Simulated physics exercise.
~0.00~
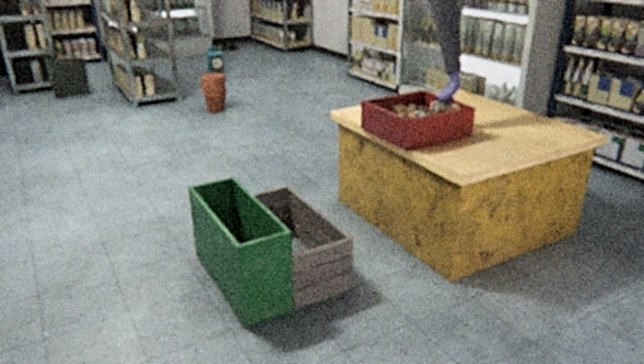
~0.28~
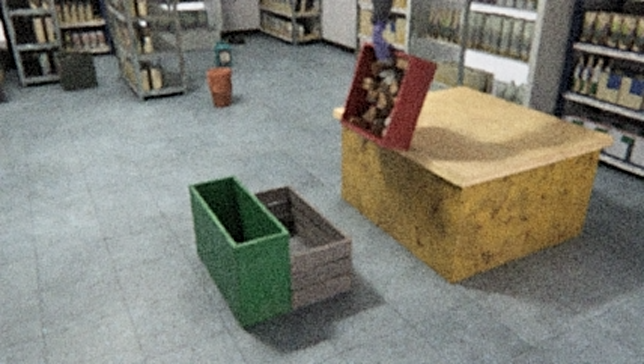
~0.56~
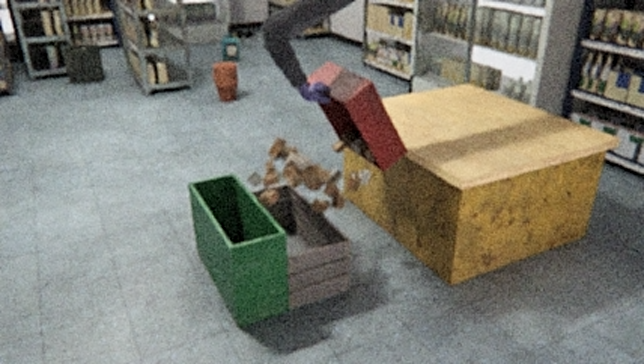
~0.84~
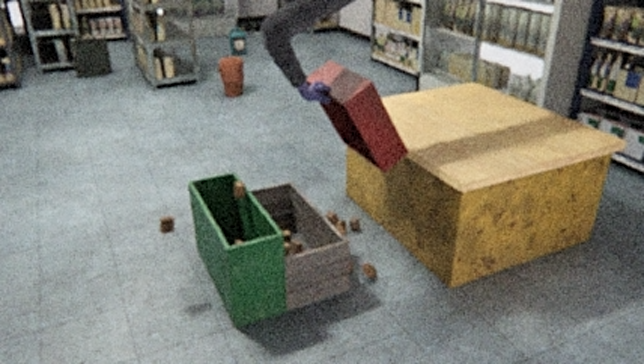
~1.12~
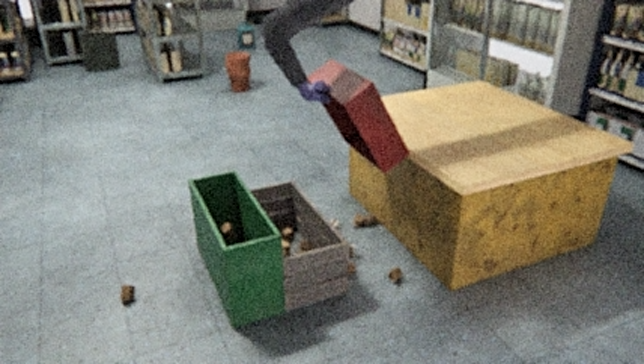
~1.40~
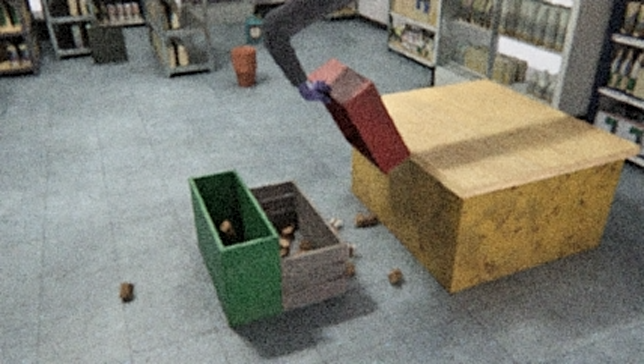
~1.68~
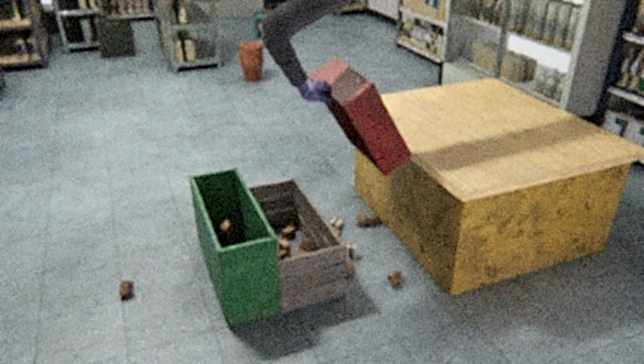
A gloved hand tips a red tote, spilling small brown parcels into two bins and onto the floor.
